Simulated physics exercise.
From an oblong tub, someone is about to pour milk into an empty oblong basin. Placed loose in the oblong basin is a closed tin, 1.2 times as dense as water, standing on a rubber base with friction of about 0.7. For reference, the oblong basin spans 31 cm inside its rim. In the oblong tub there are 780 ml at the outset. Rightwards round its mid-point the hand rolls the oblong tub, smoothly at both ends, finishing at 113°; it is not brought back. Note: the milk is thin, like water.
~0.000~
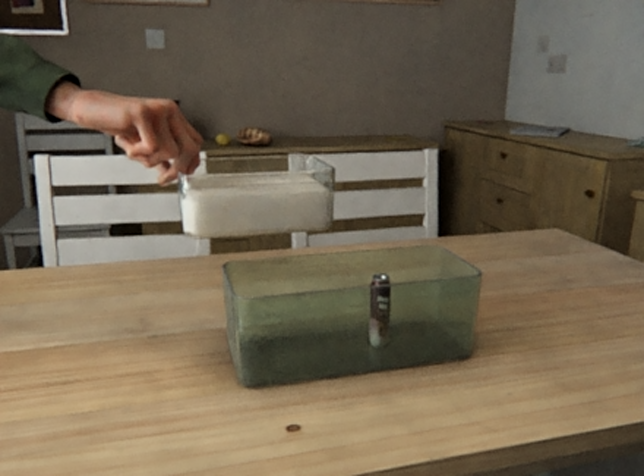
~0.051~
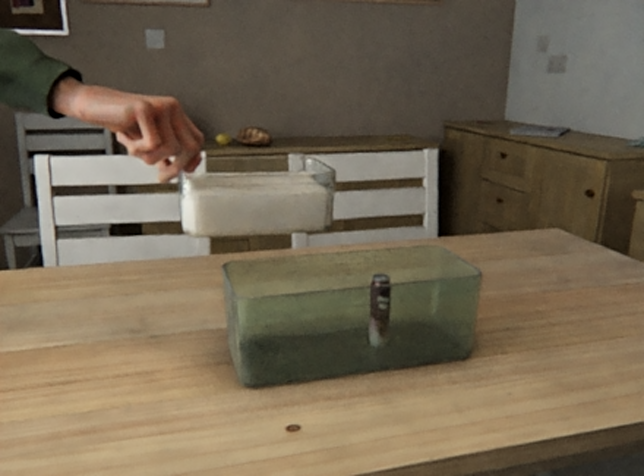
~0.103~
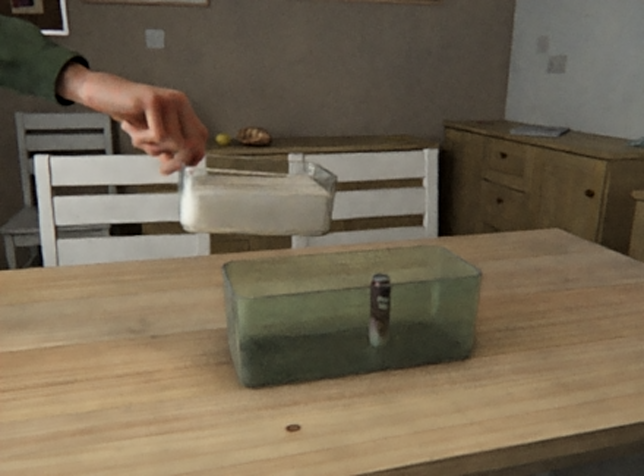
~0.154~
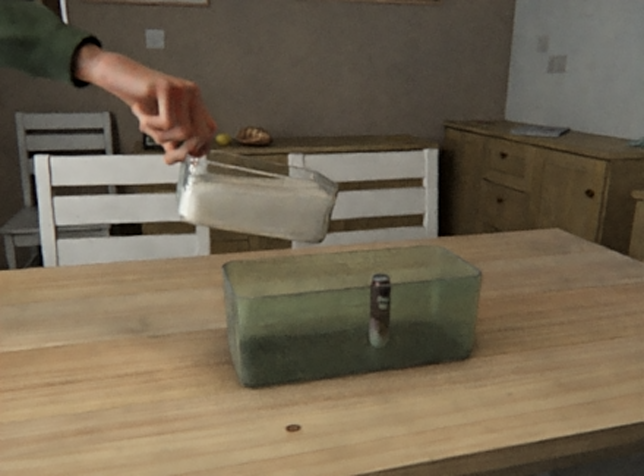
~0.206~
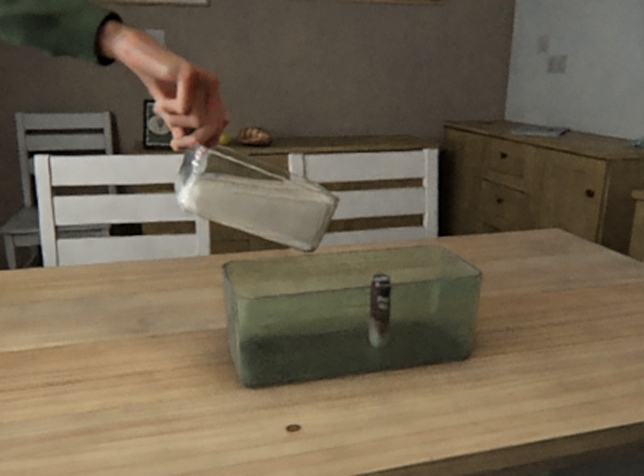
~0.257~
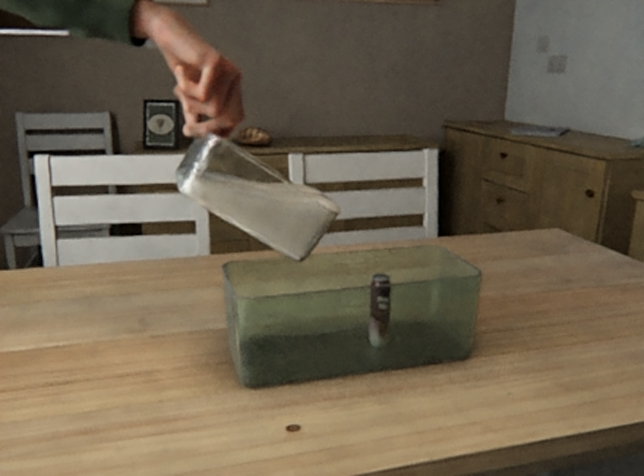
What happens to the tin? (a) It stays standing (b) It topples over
b.
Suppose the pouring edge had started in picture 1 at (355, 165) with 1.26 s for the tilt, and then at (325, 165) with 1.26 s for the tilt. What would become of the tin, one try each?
In the first try it remains standing; in the second it remains standing.
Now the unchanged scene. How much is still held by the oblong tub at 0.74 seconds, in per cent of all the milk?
1 per cent or thereabouts.
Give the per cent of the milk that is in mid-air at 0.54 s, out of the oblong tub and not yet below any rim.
Near 18 per cent of it all.
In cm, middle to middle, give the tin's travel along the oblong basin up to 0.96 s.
Measured centre to centre, about 6 cm.
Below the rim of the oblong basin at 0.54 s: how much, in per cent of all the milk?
Estimate - around 70 in a hundred parts.
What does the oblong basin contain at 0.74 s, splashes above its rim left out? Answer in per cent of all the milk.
Some 88 percent of the total.
Then, 0.54 s in, the tilt is 100° and 10 per cent is still to pour; the tin stands 1 cm from where it began.
Then, 0.74 s in, the tilt is 113° and 1 per cent is still to pour; the tin leans 23°.
Then, 0.96 s in, the tilt is 113° and 0 per cent is still to pour; the tin lies on its side.
Then, 1.19 s in, the tilt is 113° and 0 per cent is still to pour; the tin lies on its side.
Finally, the tin lies on its side.
